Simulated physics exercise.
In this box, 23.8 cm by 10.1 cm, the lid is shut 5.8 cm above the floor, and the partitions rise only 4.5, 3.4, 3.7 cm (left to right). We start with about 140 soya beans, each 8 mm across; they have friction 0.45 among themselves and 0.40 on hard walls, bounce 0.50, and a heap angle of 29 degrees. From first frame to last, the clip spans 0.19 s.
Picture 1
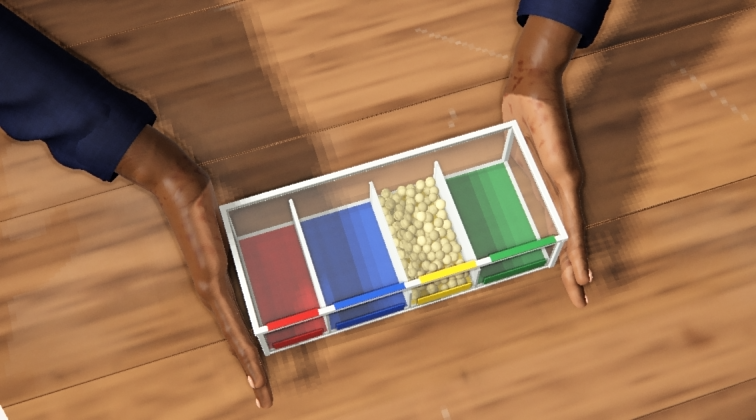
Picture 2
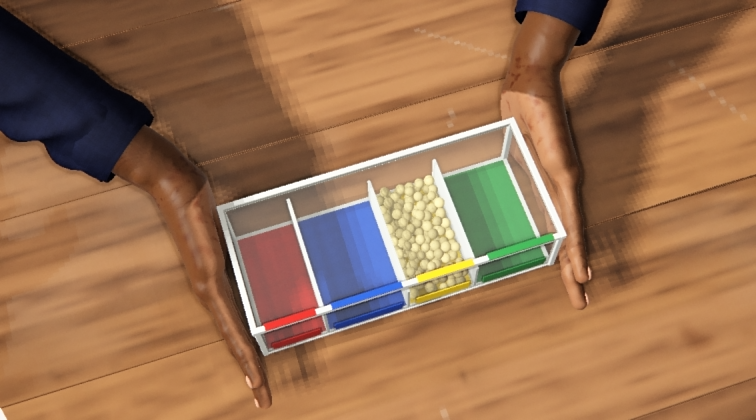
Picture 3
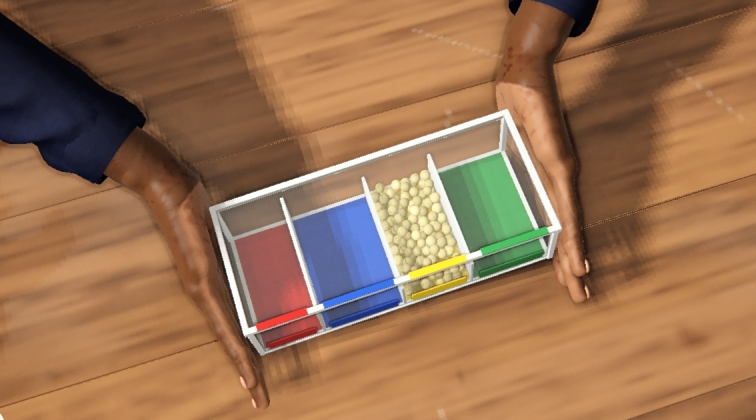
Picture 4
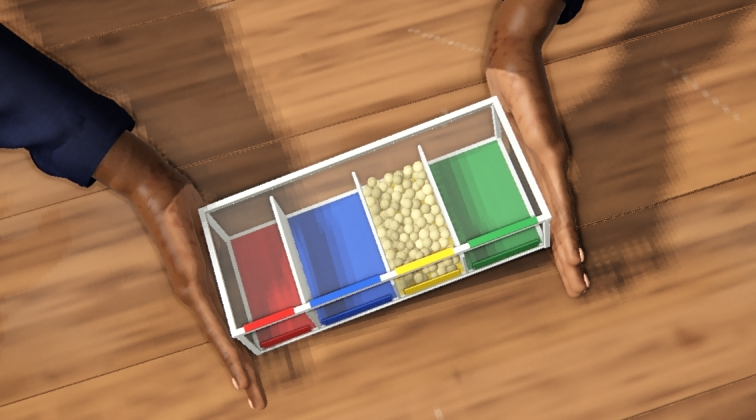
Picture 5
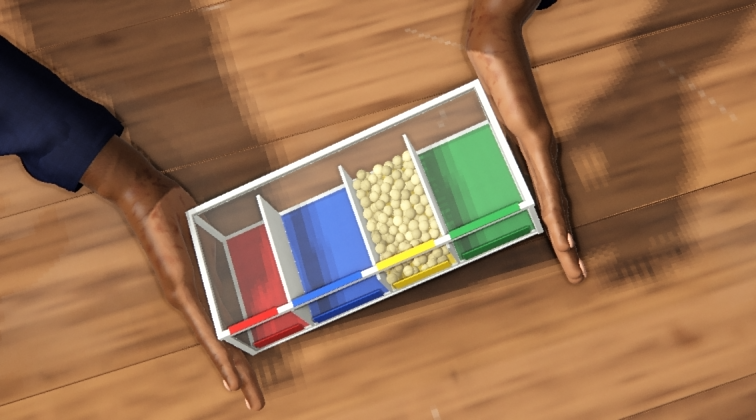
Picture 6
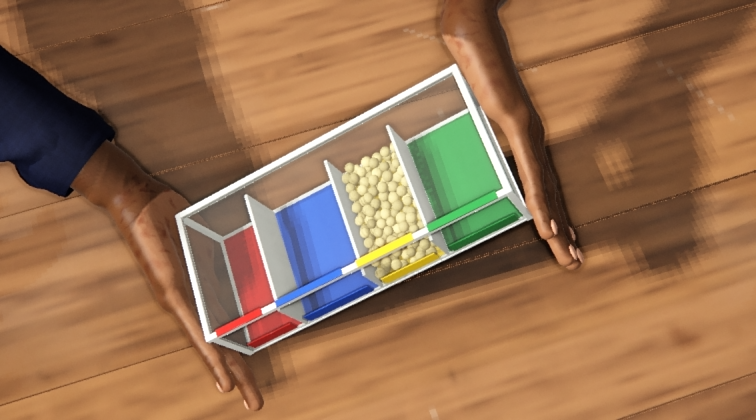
Two hands held a clear box with red, blue, yellow and green sections over a wooden surface and gradually tilted it toward the left, while the pale round beans stayed in the yellow section.
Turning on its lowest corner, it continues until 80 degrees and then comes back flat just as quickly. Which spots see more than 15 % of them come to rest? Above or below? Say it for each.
Red: Below, blue: Above, green: Below, yellow: Above.
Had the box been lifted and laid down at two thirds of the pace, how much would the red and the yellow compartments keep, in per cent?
Final split: Red = 5 %, yellow = 60 %.
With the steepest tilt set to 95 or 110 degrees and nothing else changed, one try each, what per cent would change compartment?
Try one gives around 90 %, try two around 95 %.
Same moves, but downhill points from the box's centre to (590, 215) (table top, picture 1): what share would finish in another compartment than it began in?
Estimate: Near 35 per cent.
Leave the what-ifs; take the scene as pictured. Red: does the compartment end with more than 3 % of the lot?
As for red, indeed so.
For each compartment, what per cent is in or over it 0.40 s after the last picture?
Red 0 %, blue 25 %, green 0 %, yellow 75 %.
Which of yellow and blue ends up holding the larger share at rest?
The blue compartment.
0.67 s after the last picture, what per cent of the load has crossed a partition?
Around 60 per cent.
Then, 0.40 s after the last picture, tilt 78 degrees; blue 25 %, yellow 75 %.
Then, 0.67 s after the last picture, tilt 31 degrees; red 10 %, blue 50 %, yellow 40 %.
Then, 1.04 s after the last picture, tilt 0 degrees; red 10 %, blue 50 %, yellow 40 %.
In the end, red 10 %, blue 50 %, green 0 %, yellow 40 %.
